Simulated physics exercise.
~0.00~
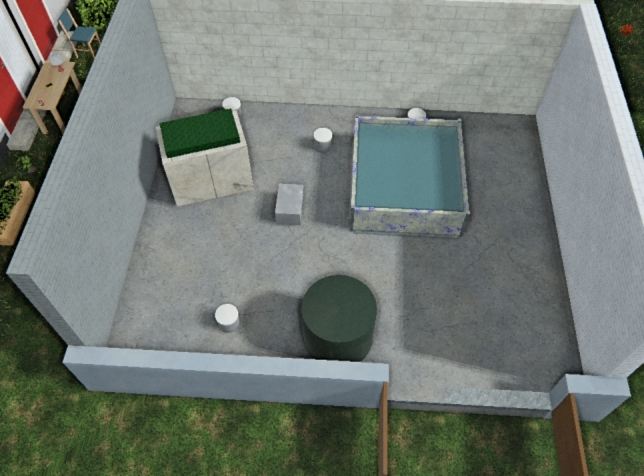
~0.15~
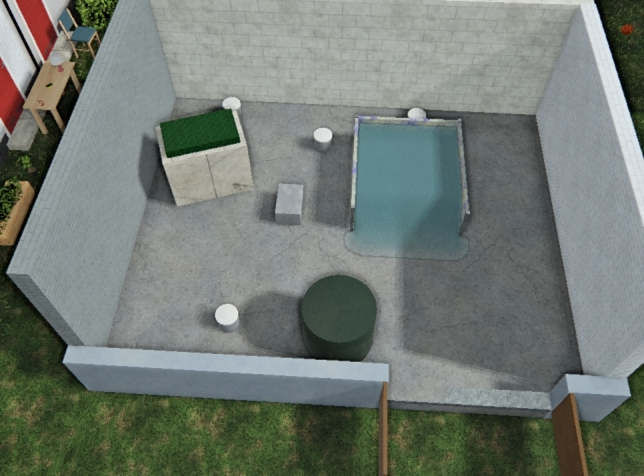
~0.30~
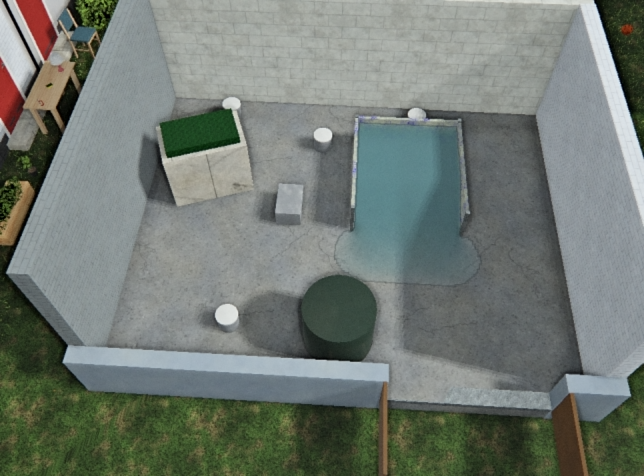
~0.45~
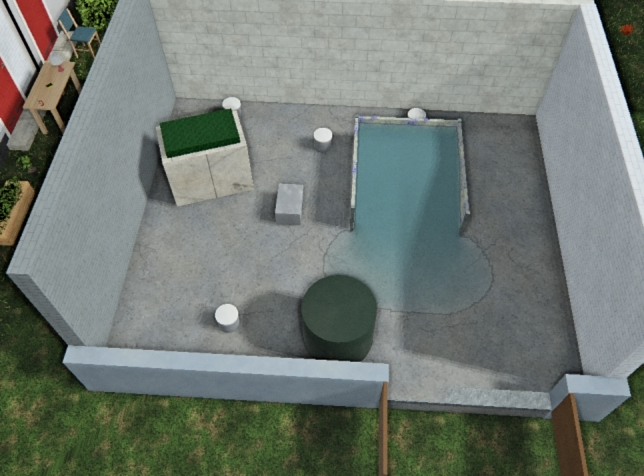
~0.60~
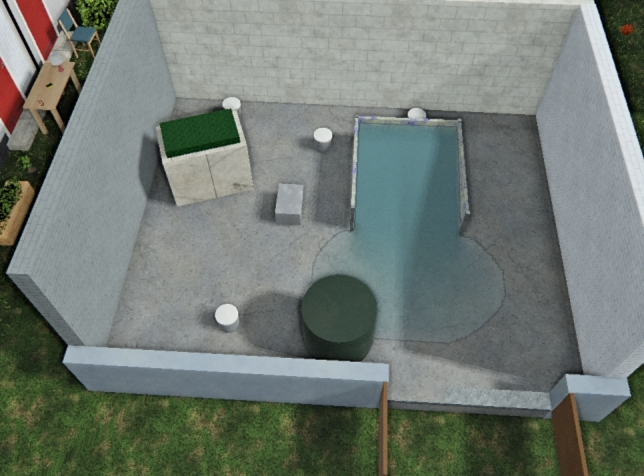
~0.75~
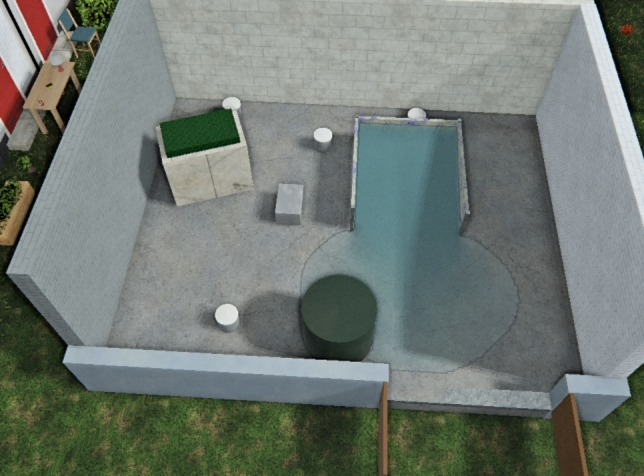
The clip opens on a walled court seen from above, with a full rectangular tank, a green-topped box, white stubs and a dark green cylinder. The tank's near side disappears and water pours out toward the viewer, then fans across the floor in a widening rounded sheet, passing around the unmoving cylinder.
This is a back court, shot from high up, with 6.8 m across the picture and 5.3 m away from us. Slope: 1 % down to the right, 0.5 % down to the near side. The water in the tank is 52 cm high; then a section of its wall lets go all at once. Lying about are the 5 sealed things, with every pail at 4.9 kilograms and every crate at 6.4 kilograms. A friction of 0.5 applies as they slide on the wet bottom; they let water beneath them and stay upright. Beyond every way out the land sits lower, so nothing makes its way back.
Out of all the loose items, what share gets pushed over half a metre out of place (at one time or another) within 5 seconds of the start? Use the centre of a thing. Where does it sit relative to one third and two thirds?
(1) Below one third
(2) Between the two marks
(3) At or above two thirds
1.
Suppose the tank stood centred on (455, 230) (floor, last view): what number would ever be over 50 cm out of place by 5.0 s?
0.
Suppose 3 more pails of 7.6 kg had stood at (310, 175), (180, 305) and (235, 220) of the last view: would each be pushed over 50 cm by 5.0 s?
Answers in order are does not cross, does not cross and does not cross.
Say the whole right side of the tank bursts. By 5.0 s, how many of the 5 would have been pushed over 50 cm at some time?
So the tally would be 2.
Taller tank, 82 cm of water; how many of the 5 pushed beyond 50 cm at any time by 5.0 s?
Result: 1.
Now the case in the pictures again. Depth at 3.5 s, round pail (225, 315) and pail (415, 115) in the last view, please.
First about 4 cm, second about 0 cm.
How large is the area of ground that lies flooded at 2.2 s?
About 15 m2.
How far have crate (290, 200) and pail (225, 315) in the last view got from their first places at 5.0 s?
The first is off by 0 cm, the second by 100 cm.
After 1.1 s 0 of 5 are over 50 cm from their spots; 0 afloat.
After 2.2 s 0 of 5 are over 50 cm from their spots; 0 afloat.
After 3.5 s 1 of 5 are over 50 cm from their spots; 0 afloat.
After 5.0 s 1 of 5 are over 50 cm from their spots, and 1 have been at some point; 1 afloat.
